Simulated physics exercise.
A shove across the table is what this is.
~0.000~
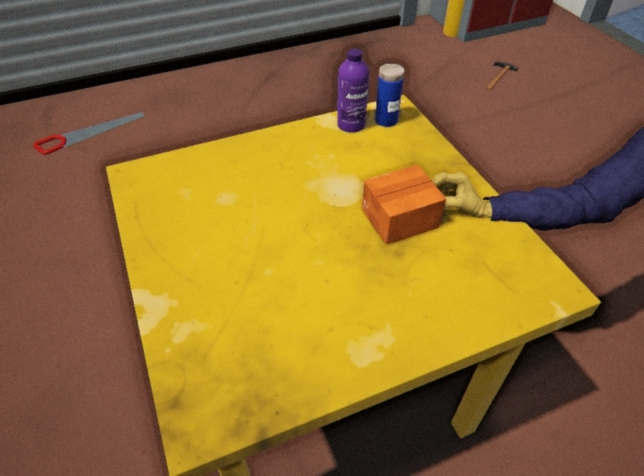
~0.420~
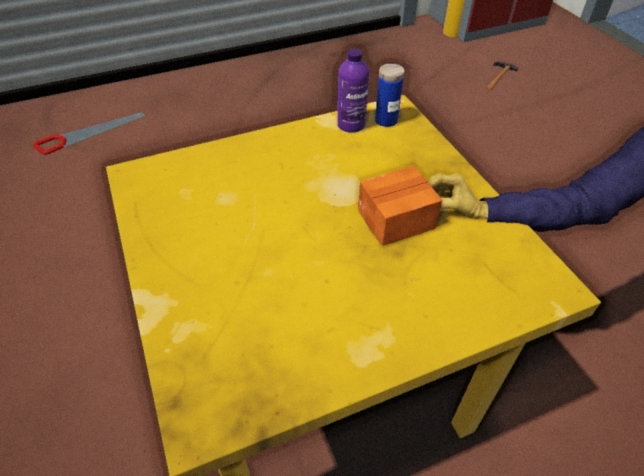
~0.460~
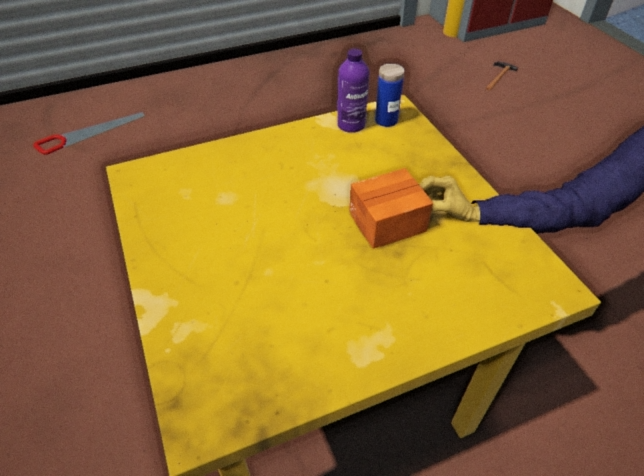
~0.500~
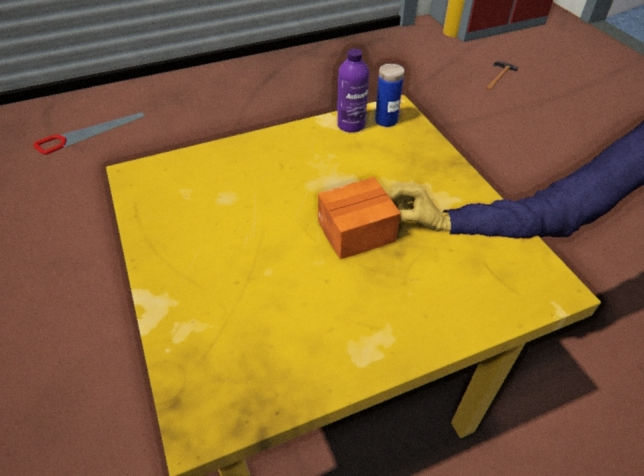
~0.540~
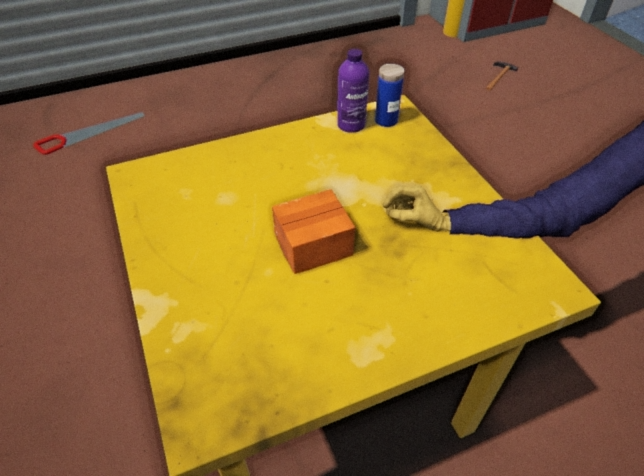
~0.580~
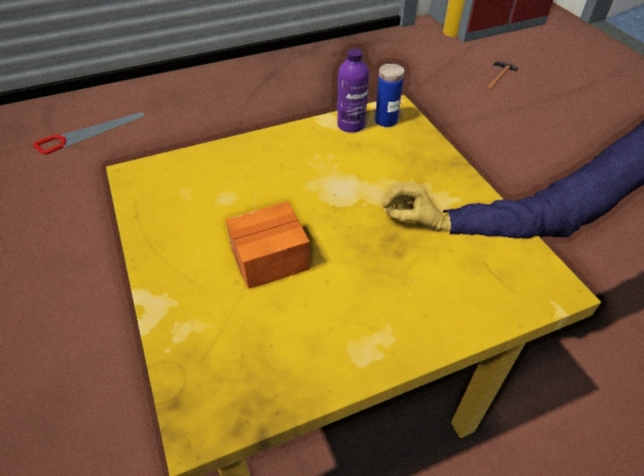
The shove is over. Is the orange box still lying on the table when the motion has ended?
No, it has left the table.
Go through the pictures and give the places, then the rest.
In the first frame, under the hand; orange box (402, 204).
In the second frame, under the hand; orange box (398, 205).
In the third frame, under the hand; orange box (389, 208).
In the fourth frame, orange box (357, 218).
In the fifth frame, orange box (313, 231) moved about its own width.
In the sixth frame, orange box (269, 245) moved about its own width.
By 0.78 s, orange box now off the table.
By 1.08 s, things are still on the move.
When it is over (1.3 s), off the table, orange box.
